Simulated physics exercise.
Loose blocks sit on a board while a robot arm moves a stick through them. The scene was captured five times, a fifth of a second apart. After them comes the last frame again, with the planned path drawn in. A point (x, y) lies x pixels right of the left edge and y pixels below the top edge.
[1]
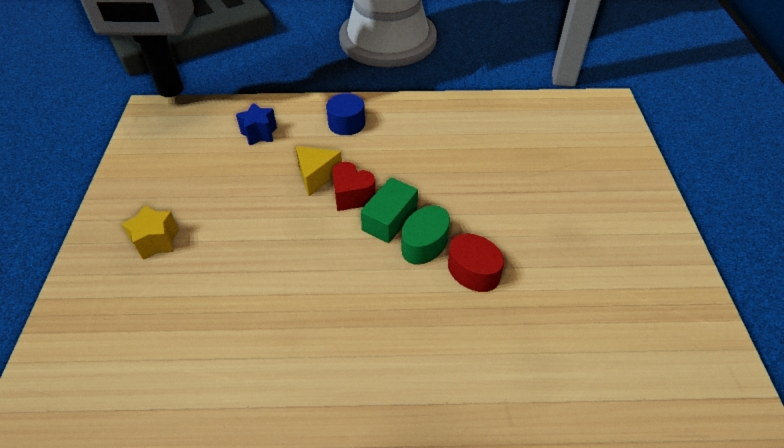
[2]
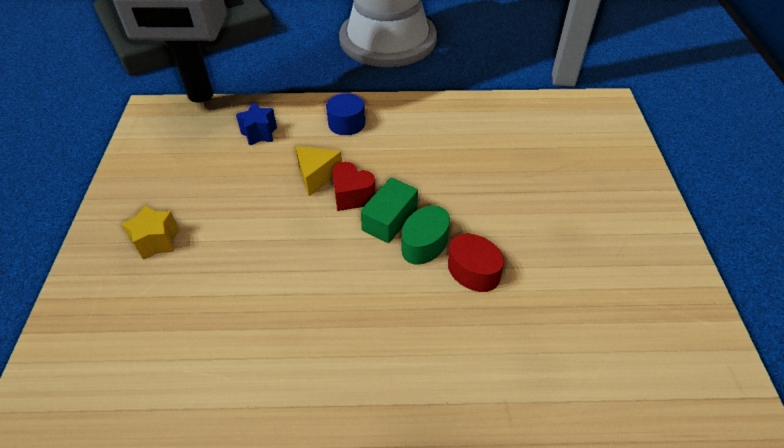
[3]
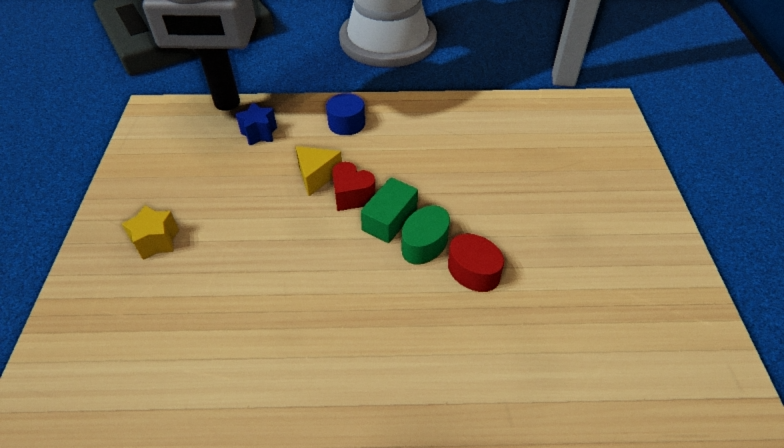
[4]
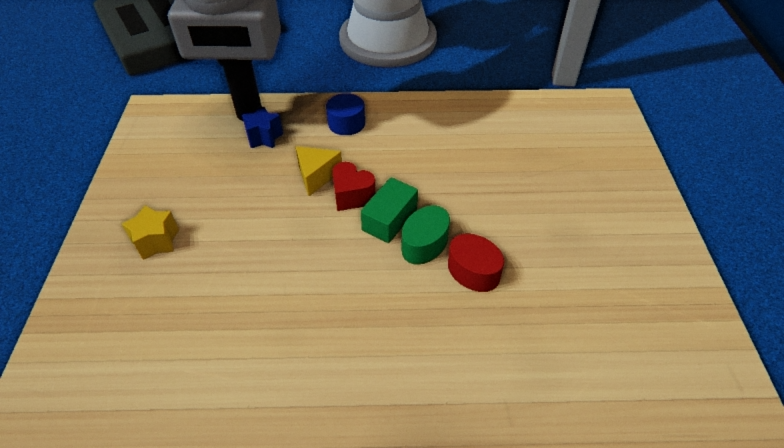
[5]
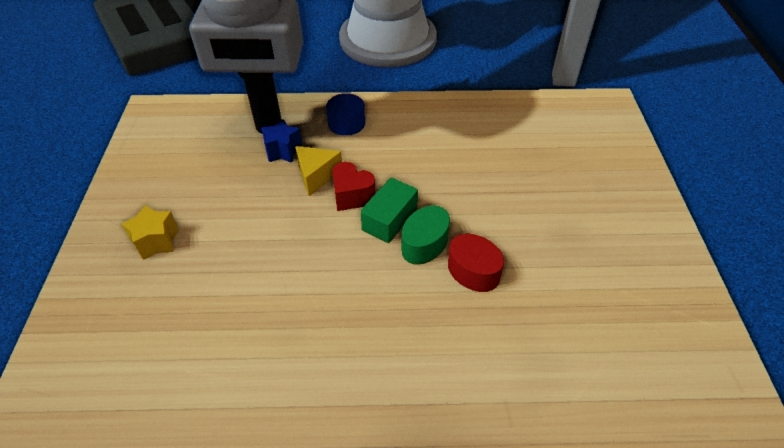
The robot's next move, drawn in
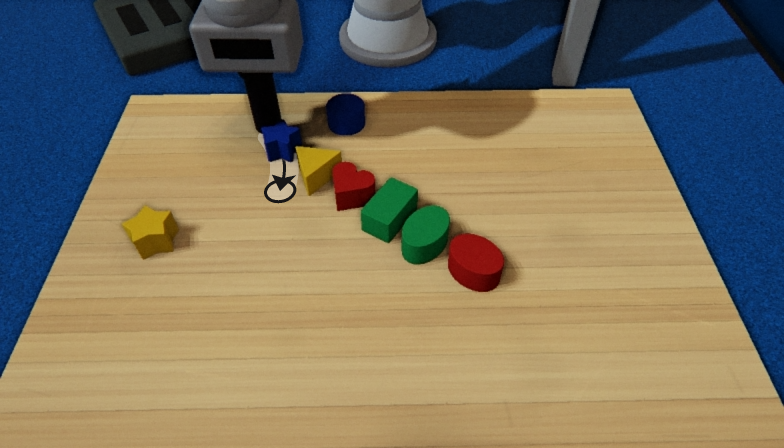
A robot arm moving its black stick rightward along the board's far edge, then nudging the blue star toward the yellow triangle.
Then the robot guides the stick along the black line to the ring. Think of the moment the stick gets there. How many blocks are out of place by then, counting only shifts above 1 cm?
Moved: 3 or more.
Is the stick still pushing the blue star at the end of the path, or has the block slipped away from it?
My guess is it keeps its place ahead of the stick.
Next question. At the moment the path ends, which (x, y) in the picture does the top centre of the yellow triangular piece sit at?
By then it is at (329, 185).
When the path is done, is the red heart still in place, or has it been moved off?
By the end it has moved.
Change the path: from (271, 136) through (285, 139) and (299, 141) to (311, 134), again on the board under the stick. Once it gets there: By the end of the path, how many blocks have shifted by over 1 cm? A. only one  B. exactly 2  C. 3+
Correct choice: A.
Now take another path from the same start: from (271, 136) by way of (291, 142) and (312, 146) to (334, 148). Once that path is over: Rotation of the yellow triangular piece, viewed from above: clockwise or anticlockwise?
Seen from above, its turn is counter-clockwise.
Path on the board, from (271, 136) through (281, 152) and (284, 171) to (280, 191).
On the path given first. Halfway along, stick at (282, 152); blue star at (292, 159); yellow triangular piece at (328, 167), turned 25° anticlockwise; red heart at (358, 180).
At the end, stick at (278, 181); blue star at (288, 191); yellow triangular piece at (329, 185), turned 75° anticlockwise; red heart at (366, 182), turned 20° anticlockwise; green rectangle at (394, 201).
